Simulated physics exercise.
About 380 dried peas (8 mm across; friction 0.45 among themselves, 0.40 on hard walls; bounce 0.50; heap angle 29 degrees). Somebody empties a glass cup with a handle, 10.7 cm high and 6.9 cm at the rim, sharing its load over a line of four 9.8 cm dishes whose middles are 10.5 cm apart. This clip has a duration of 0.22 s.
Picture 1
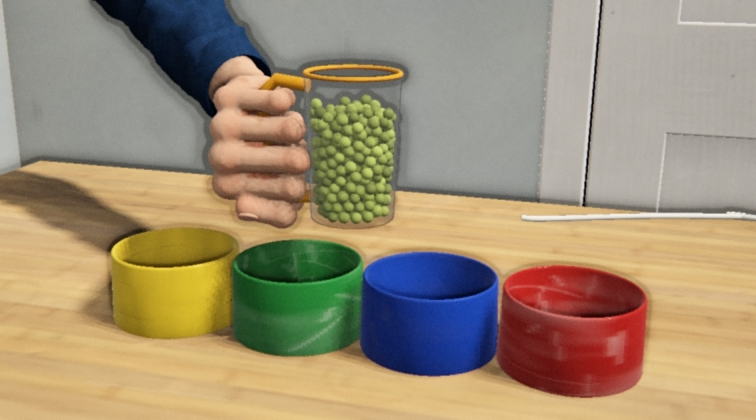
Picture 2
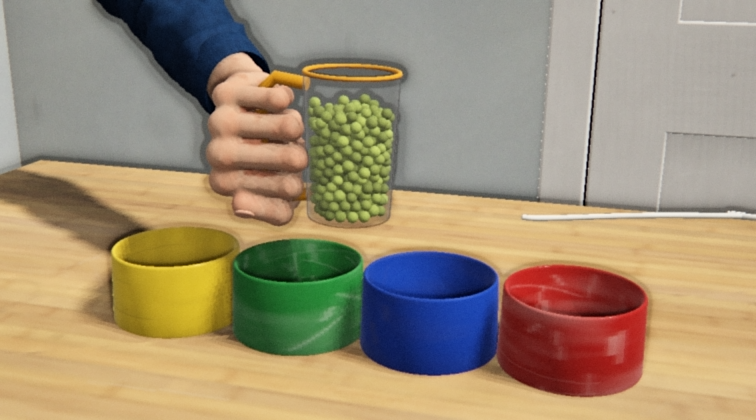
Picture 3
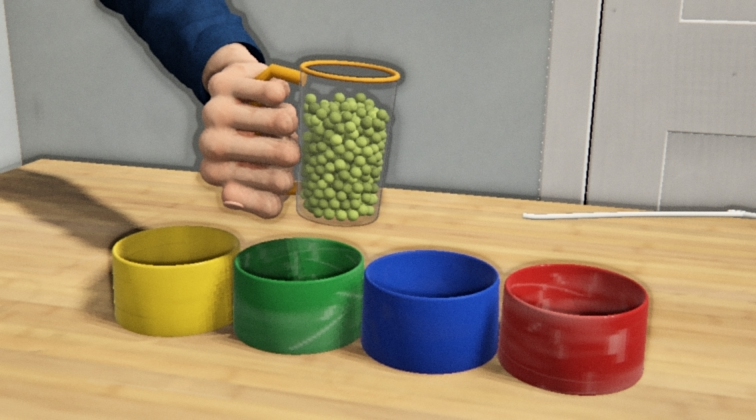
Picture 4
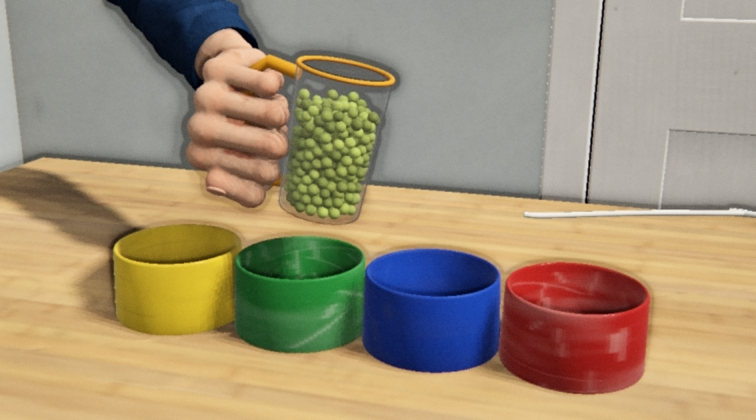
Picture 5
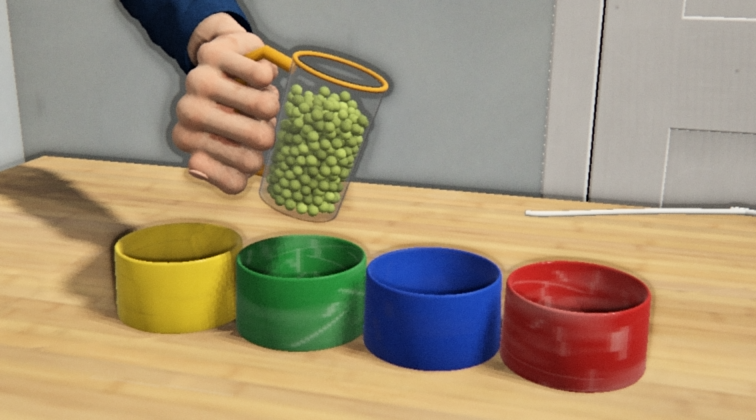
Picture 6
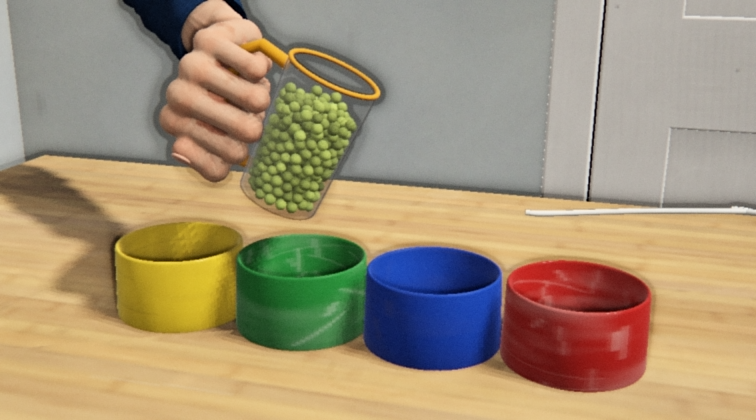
A hand in a dark blue sleeve held a clear cup of green peas behind yellow, green, blue and red dishes, then moved it slightly left and tilted it partway to the right.
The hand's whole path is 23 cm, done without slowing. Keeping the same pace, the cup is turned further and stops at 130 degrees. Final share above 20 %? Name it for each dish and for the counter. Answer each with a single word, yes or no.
Red no, blue no, green no, yellow yes, counter no.
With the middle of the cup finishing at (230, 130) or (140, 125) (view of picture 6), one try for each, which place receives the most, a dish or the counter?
I'd bet on green for the first try and yellow for the second.
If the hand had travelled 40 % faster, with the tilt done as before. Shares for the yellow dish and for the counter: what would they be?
Shares: Yellow 100, counter 0.
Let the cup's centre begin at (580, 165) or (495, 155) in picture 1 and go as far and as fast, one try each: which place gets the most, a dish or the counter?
The winner: Green; green.
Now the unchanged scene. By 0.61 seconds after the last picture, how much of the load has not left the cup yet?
About 75 percent of the load.
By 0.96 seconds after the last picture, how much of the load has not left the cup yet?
Somewhere near 0 per cent.
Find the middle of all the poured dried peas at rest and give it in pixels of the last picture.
Roughly pixel (180, 279).
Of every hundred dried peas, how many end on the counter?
The figure is about 0 percent.
Then, 0.36 s after the last picture, tilt 84 degrees; cup holds 100 %.
Then, 0.61 s after the last picture, tilt 124 degrees; cup holds 75 %, yellow 20 %.
Then, 0.96 s after the last picture, tilt 130 degrees; cup holds 0 %, yellow 95 %.
In the end, red 0 %, blue 0 %, green 0 %, yellow 95 %, counter 0 %.
